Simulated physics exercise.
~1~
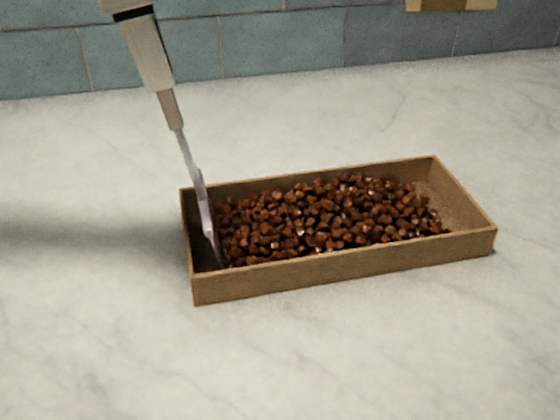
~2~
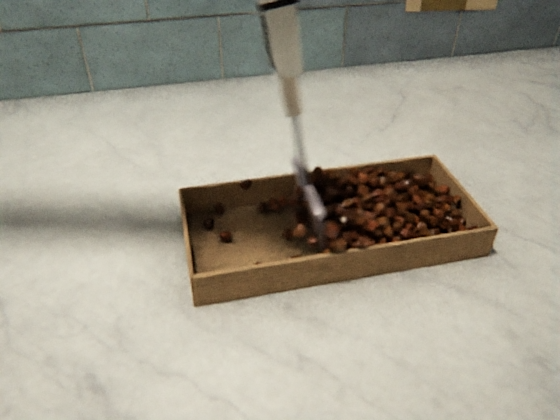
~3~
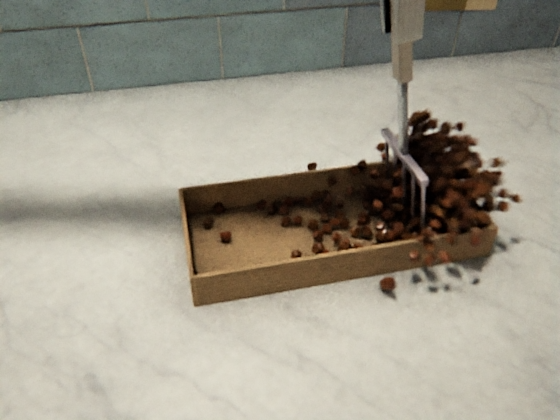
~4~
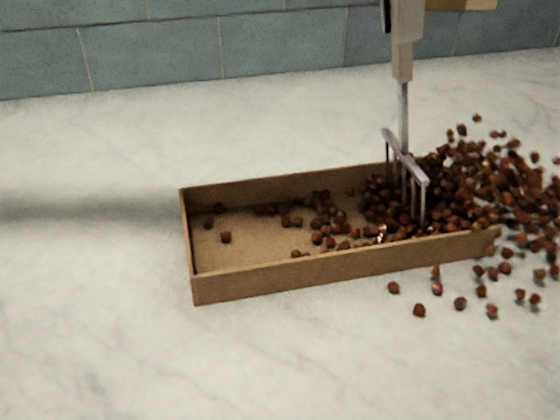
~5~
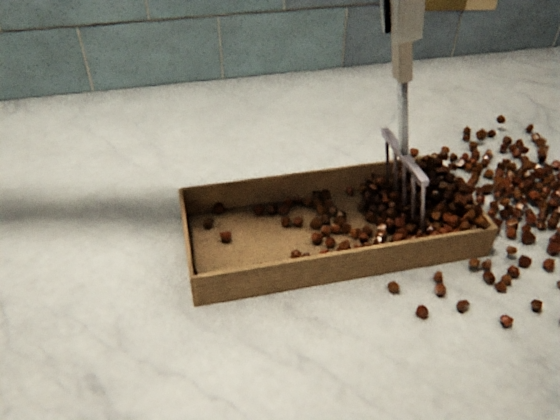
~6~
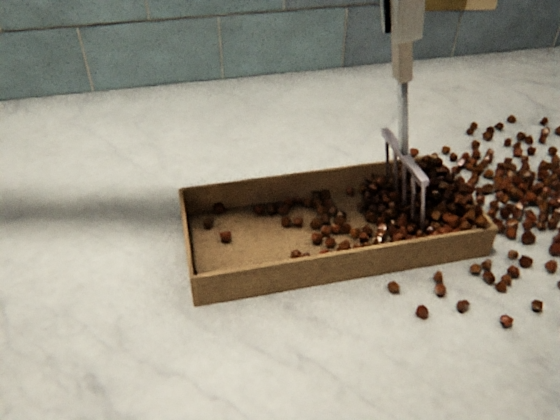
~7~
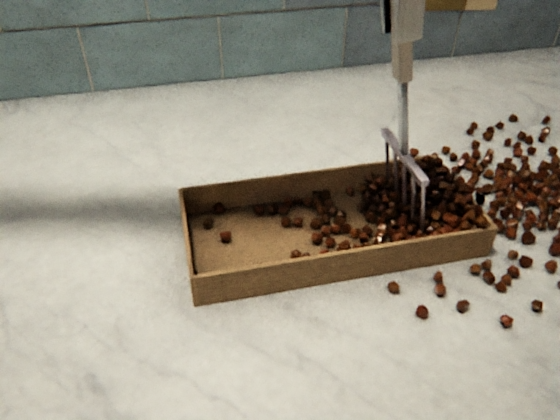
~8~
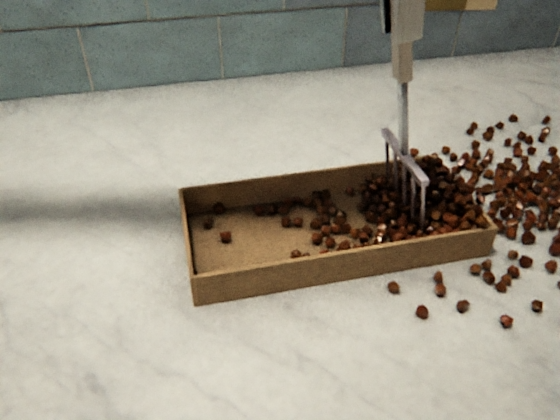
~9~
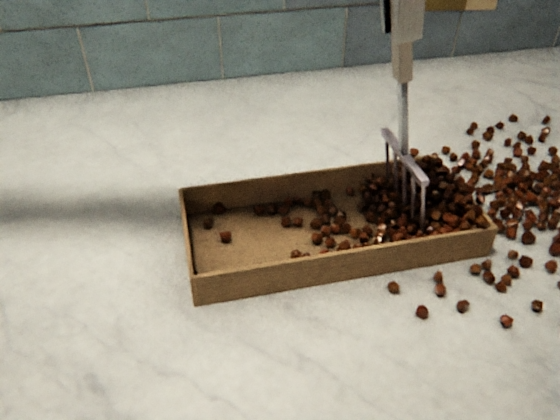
A shallow tan tray filled with reddish-brown pellets sits on a pale marble counter before blue-grey tiles, seen from slightly above by a still camera. A pronged metal comb, held by a robot hand, stands inside its left end. The comb sweeps quickly to the right, pushing the pellets into a steep heap and leaving only a few behind. It stops short of the right end as pellets burst over the edge and scatter across the counter. The comb stays still while they settle, with many spilled to the right and a pile remaining around the prongs.
